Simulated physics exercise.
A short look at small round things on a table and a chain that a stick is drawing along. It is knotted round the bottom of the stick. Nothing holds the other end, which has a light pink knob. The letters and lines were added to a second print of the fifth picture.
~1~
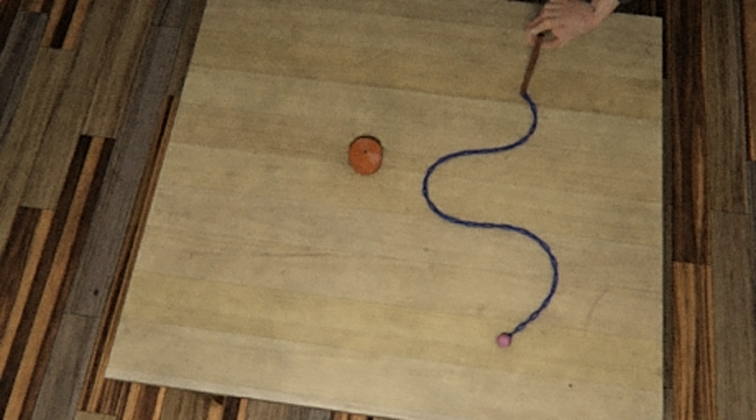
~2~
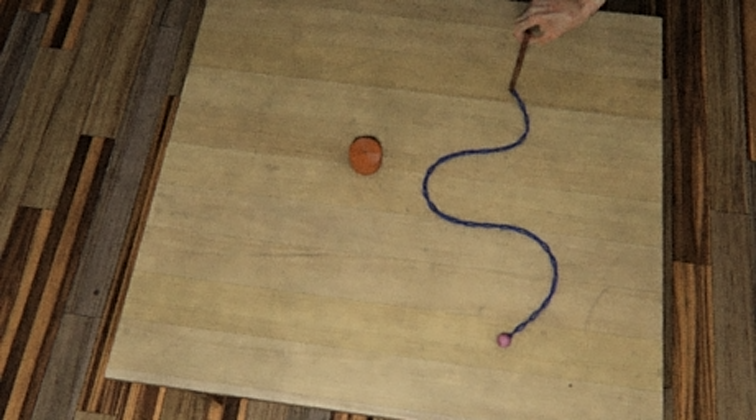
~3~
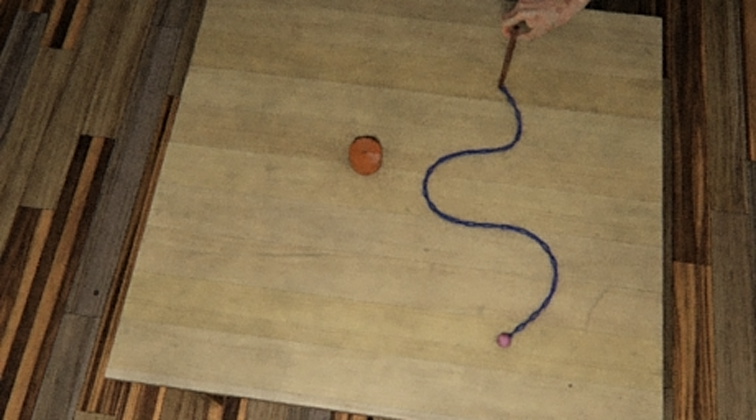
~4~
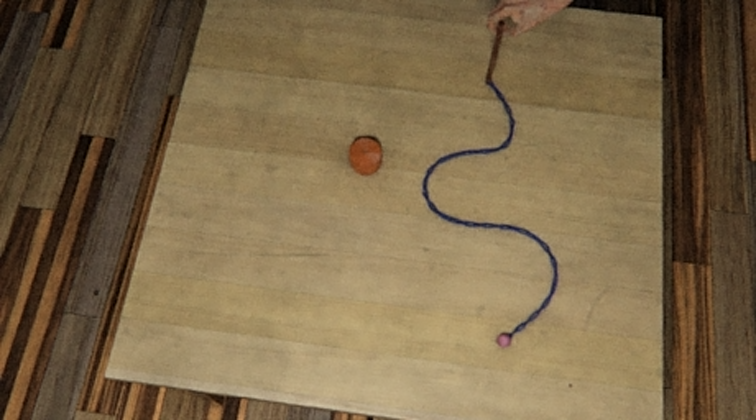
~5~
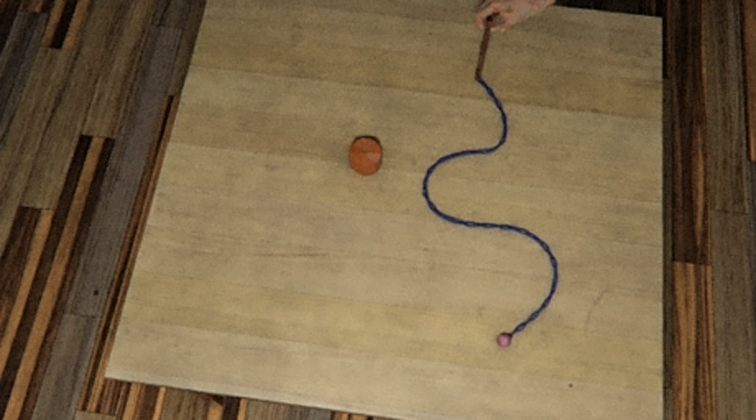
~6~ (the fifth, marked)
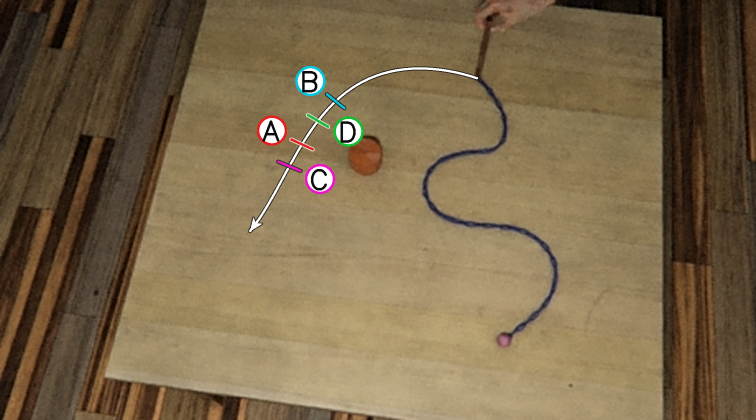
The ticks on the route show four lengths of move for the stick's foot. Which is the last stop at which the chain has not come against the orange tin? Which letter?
Up to mark C.
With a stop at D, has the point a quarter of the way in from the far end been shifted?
By then, no.
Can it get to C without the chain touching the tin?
Yes.
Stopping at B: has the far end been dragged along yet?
No.
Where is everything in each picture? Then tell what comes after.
In the first picture, free end (504, 341); orange tin (366, 157).
In the second picture, free end (504, 341); orange tin (366, 157).
In the third picture, free end (504, 341); orange tin (366, 157).
In the fourth picture, free end (504, 341); orange tin (366, 157).
In the fifth picture, free end (504, 341); orange tin (366, 157).
On the marked copy, A at (302, 144); B at (336, 101); C at (289, 166); D at (318, 121); the route from (477, 78) via (334, 102) to (250, 231).
Taking C. A third of the way, foot of the stick (396, 71), middle of the chain (445, 218), free end (504, 341).
Two thirds of the way, foot of the stick (327, 111), middle of the chain (445, 218), free end (504, 341).
When it is over, foot of the stick (289, 167), middle of the chain (445, 218), free end (504, 341); nothing has been touched.
As for the rest, A is safe but short; B is safe but short; D is safe but short.
